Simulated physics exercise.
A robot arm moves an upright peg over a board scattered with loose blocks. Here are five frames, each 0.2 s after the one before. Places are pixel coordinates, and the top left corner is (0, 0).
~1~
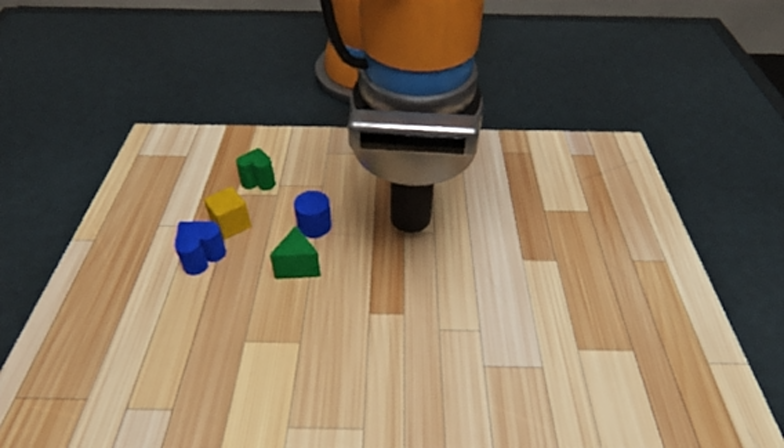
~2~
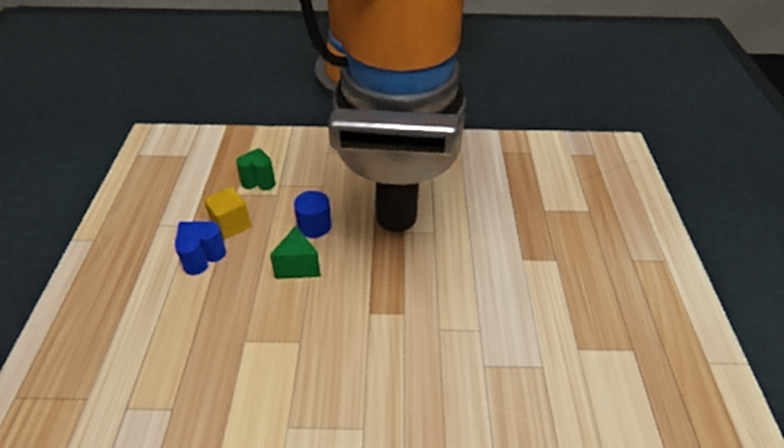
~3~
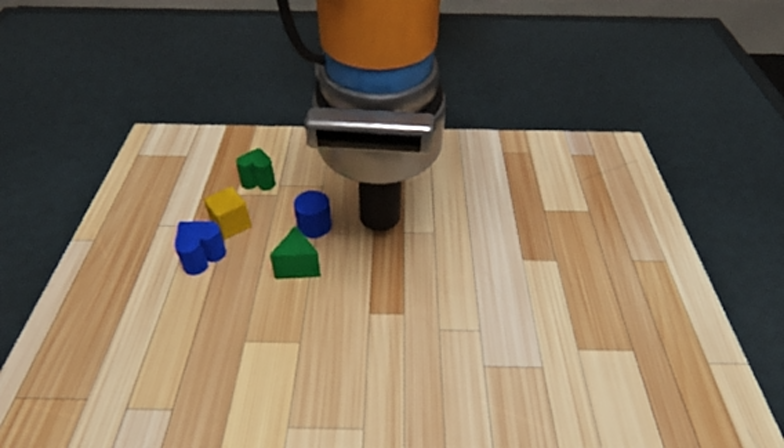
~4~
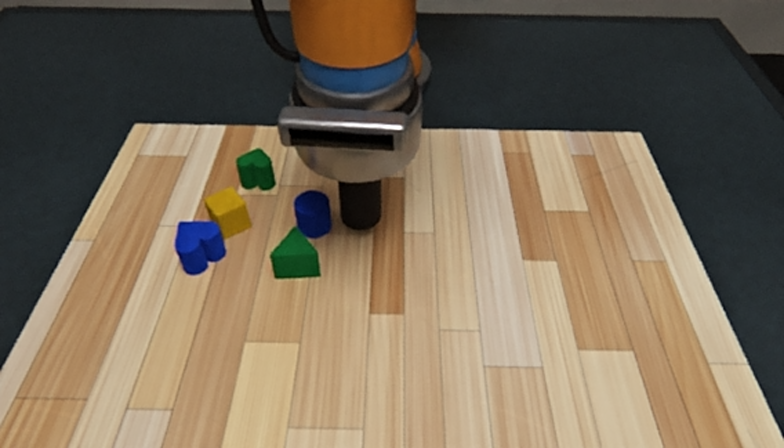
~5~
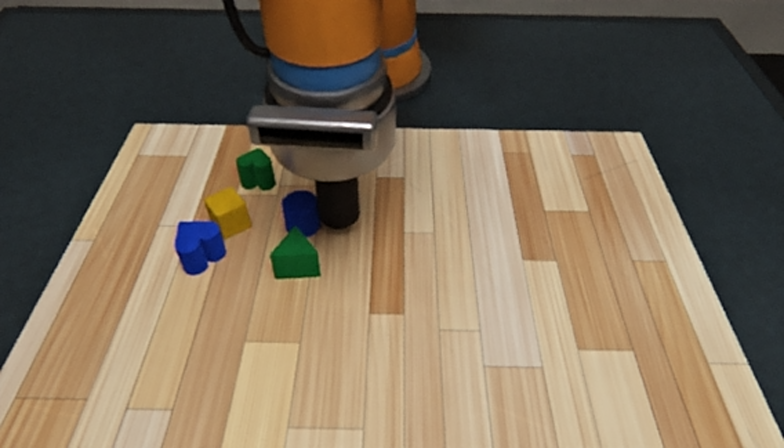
To begin with, a robot arm holds an upright black peg over a wooden board, to the right of a blue cylinder, a green three-sided block, a yellow block, a blue heart block and another green block. The peg slides steadily left, then nudges the blue cylinder slightly left while the other blocks stay still.
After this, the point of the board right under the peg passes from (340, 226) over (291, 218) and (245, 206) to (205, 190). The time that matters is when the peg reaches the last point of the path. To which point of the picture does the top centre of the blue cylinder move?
Its top centre lands on (220, 207).
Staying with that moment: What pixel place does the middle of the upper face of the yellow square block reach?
Somewhere near (185, 207).
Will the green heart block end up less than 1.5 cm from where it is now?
My answer is yes.
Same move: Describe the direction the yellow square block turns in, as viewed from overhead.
It goes round the way clock hands do.
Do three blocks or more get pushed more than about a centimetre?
That would be a no.
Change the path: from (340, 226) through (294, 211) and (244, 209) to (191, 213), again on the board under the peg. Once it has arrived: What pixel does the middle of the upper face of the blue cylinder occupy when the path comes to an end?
Around pixel (223, 213).
On the path given first. One third of the way, peg (288, 207); yellow square block (213, 203), turned 30° clockwise; blue cylinder (248, 203).
Two thirds of the way, peg (242, 195); yellow square block (185, 207), turned 45° clockwise; blue cylinder (220, 207).
At the end, peg (202, 179); yellow square block (185, 207), turned 45° clockwise; green heart block unmoved; blue cylinder (220, 207).
